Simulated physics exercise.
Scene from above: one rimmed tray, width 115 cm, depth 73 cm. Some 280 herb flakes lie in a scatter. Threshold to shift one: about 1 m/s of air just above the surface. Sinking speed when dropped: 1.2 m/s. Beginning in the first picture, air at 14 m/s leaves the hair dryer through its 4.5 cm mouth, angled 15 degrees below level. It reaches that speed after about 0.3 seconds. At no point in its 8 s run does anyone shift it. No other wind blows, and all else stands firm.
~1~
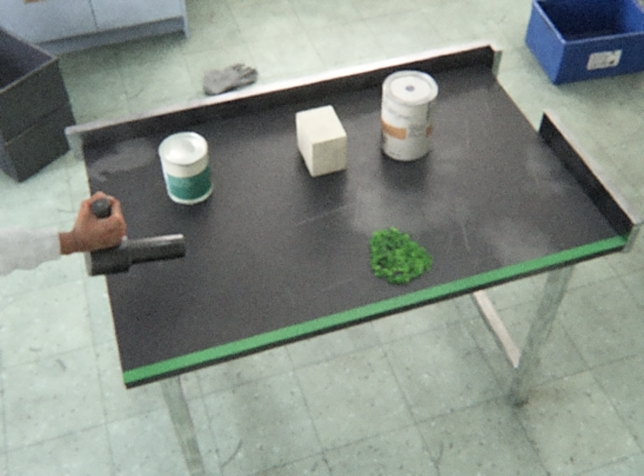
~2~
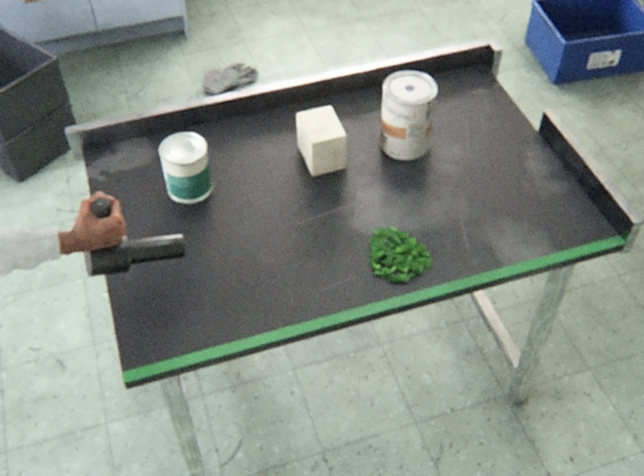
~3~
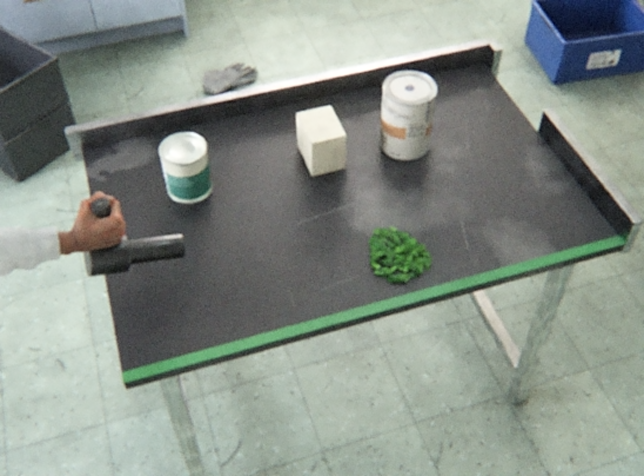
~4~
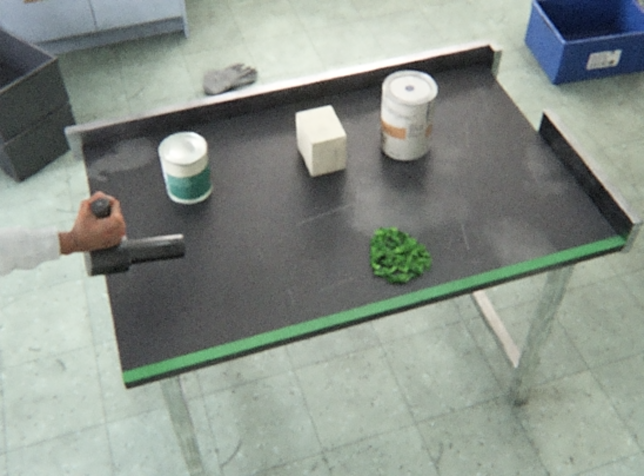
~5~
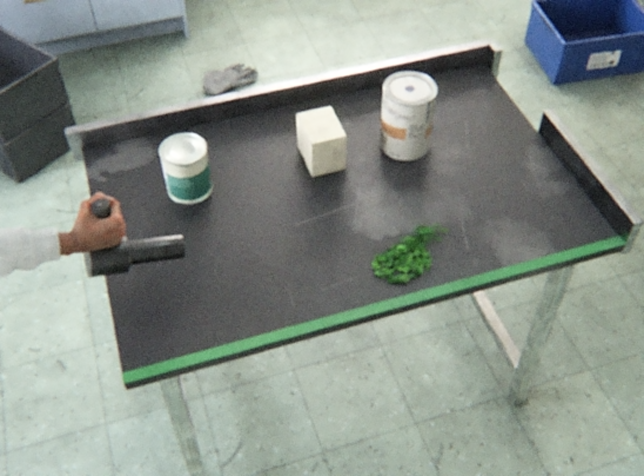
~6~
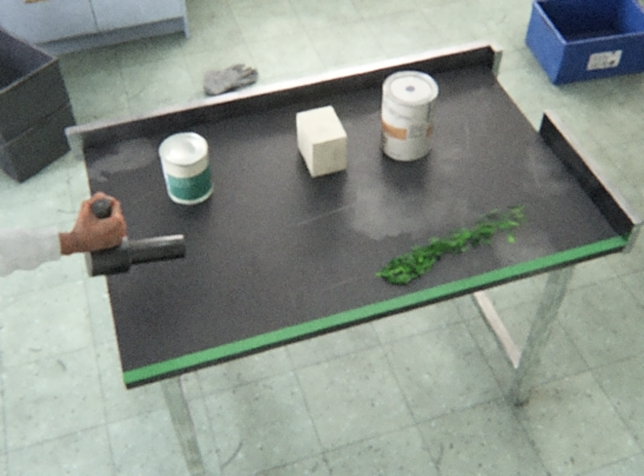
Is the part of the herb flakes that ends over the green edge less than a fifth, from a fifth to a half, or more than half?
It is above half.
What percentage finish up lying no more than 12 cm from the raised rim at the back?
Around 0 in a hundred.
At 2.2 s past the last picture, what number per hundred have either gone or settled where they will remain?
100 per cent.
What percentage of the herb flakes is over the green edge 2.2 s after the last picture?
100 per cent or so.
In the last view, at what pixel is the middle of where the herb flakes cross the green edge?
The halfway point of the crossings is around (538, 269) in the last picture.
Then, 1.2 s after the last picture the count stands so, 100 % are over the green edge.
Then, 2.2 s after the last picture the count stands so, 100 % are over the green edge.
Then, 4.1 s after the last picture the count stands so, 100 % are over the green edge.
Then, 7.7 s after the last picture, at the end, 100 % are over the green edge.
